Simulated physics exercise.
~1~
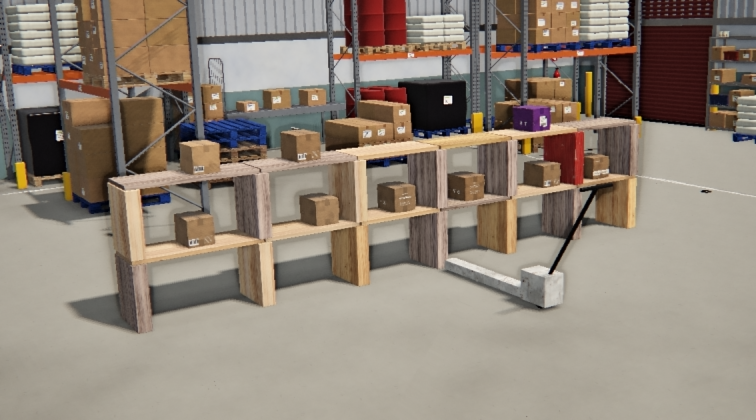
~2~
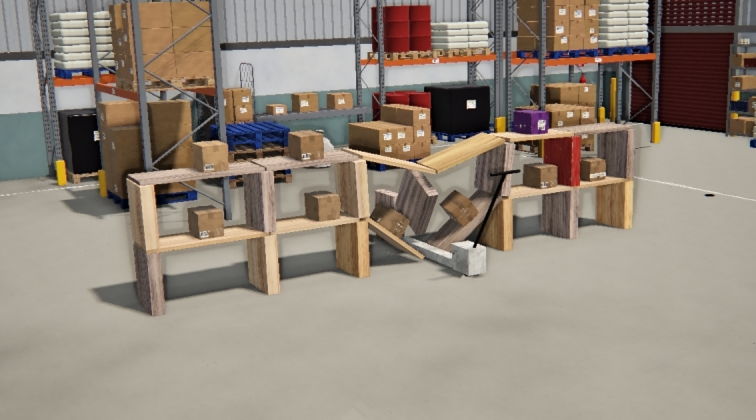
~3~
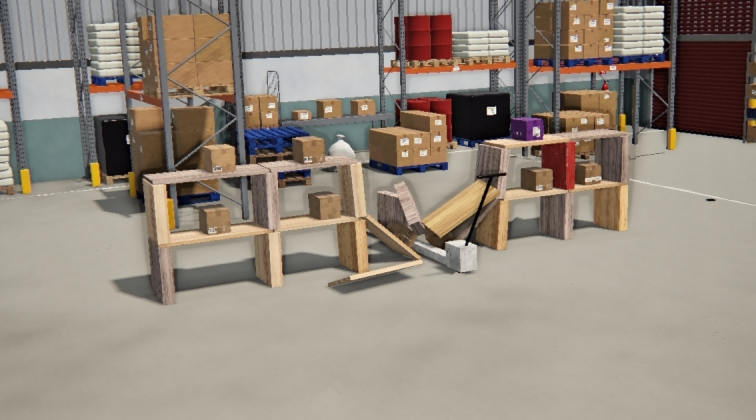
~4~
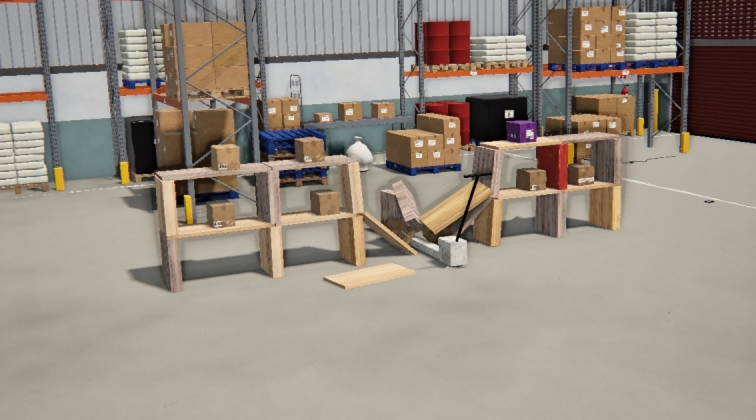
At the start, a long two-tier row of timber slabs and boards stands in a warehouse, holding cardboard cartons, a purple carton and a red upright, with a pale block on a low arm and a black handle at its base. The arm pushes in under the middle, and the slabs there tilt while boards and cartons slide down into the gap. The middle section then collapses into a leaning heap, and one board drops to the floor in front. Finally both end sections still stand, the red upright and purple carton in place on the right.
